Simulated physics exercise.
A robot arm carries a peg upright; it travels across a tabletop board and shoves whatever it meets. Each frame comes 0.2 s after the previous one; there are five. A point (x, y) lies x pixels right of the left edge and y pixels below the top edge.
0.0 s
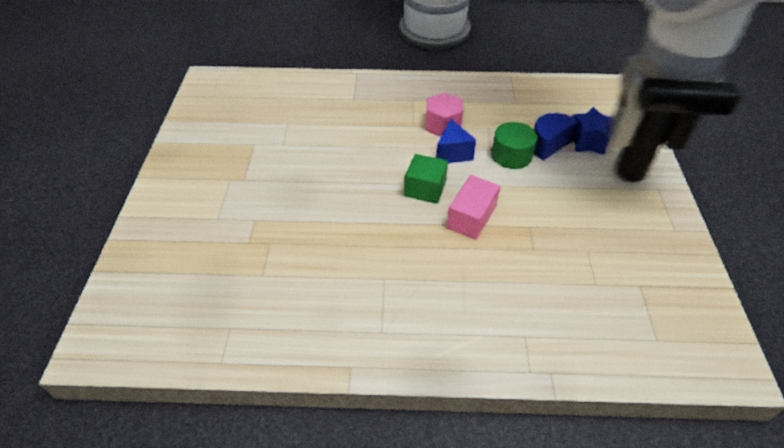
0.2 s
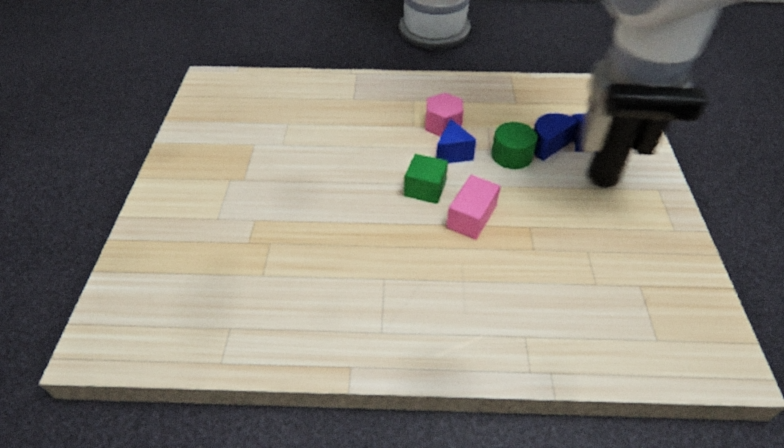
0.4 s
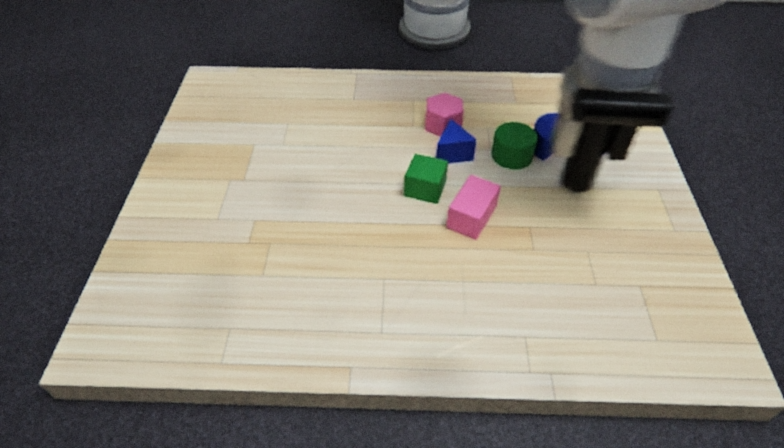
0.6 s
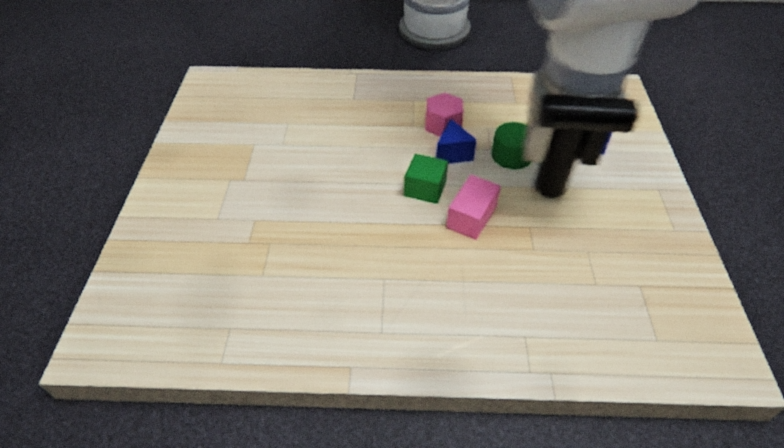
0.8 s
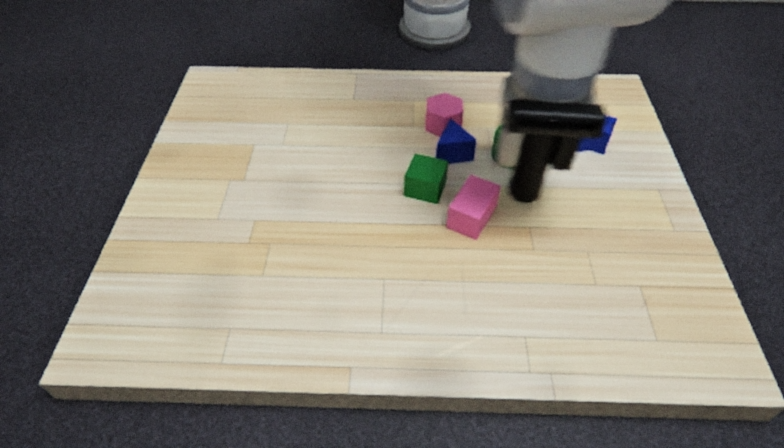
At the start, a robot arm with a dark peg hovers at the right of a wooden board, beside a cluster of pink, blue and green blocks. The arm moves steadily left and slightly toward the viewer, passing in front of the blue and green blocks, while the blocks stay still.
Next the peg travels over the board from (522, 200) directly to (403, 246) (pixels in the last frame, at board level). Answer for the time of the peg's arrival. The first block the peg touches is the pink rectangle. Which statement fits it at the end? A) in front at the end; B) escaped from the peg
Answer: A.
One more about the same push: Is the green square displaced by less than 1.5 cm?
Yes - that is the case.
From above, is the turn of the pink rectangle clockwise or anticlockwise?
Rotates counter-clockwise.
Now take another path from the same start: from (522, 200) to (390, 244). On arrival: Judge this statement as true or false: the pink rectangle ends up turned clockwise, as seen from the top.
The statement is false.
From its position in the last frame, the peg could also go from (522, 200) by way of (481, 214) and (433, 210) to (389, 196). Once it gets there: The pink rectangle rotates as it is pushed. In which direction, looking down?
The block spins anticlockwise.
What follows on the original path. One third of the way, peg at (484, 207); pink rectangle at (446, 208).
Two thirds of the way, peg at (445, 222); pink rectangle at (408, 227), turned 20° anticlockwise.
At the end, peg at (404, 239); green square still; pink rectangle at (375, 243), turned 60° anticlockwise.
